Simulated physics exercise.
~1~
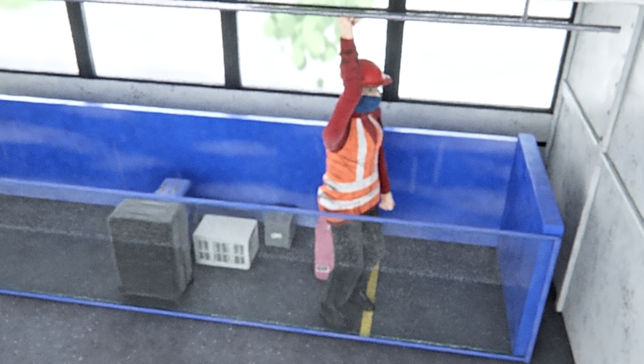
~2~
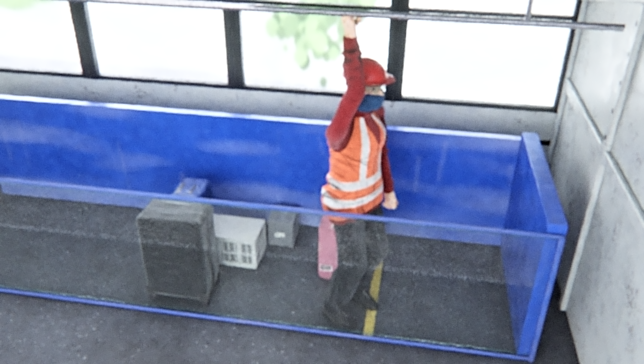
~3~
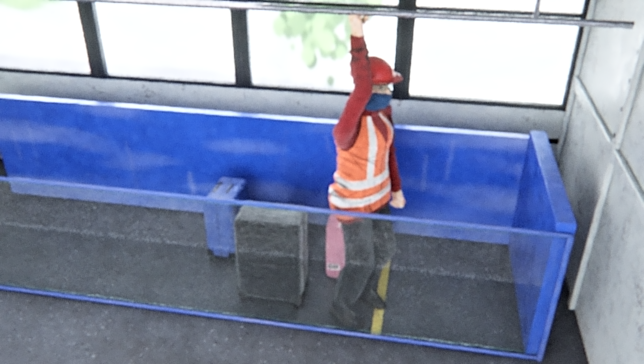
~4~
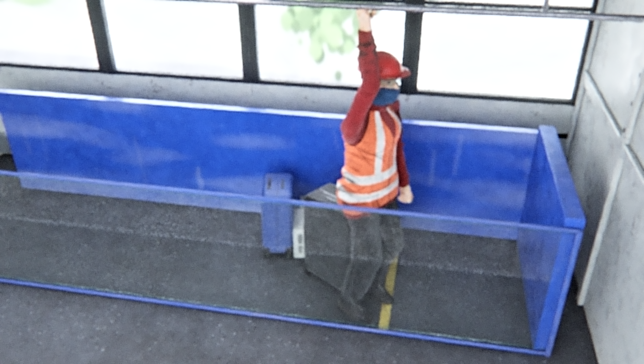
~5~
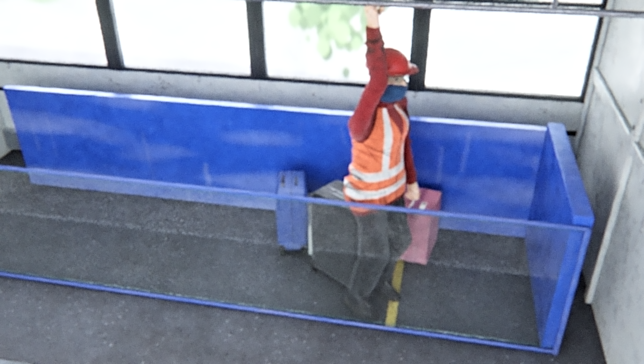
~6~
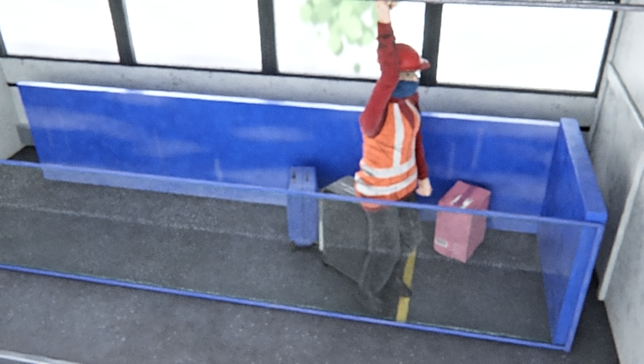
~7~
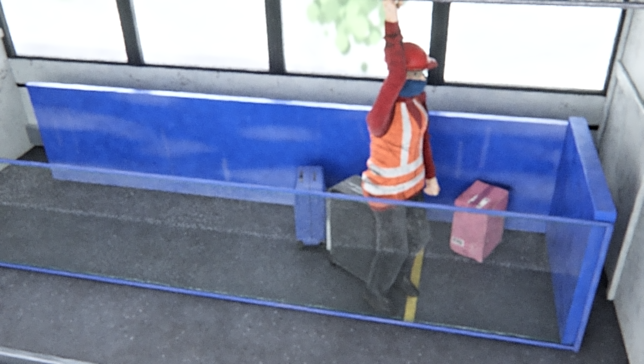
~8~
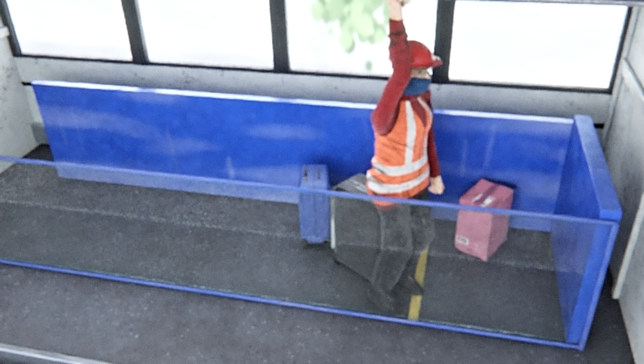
In a shuttle's blue-walled luggage bay, a black case rolled right toward a standing worker gripping an overhead rail, followed by a small blue case and a white crate, and then a pink case slid past the yellow line while the others stopped short.
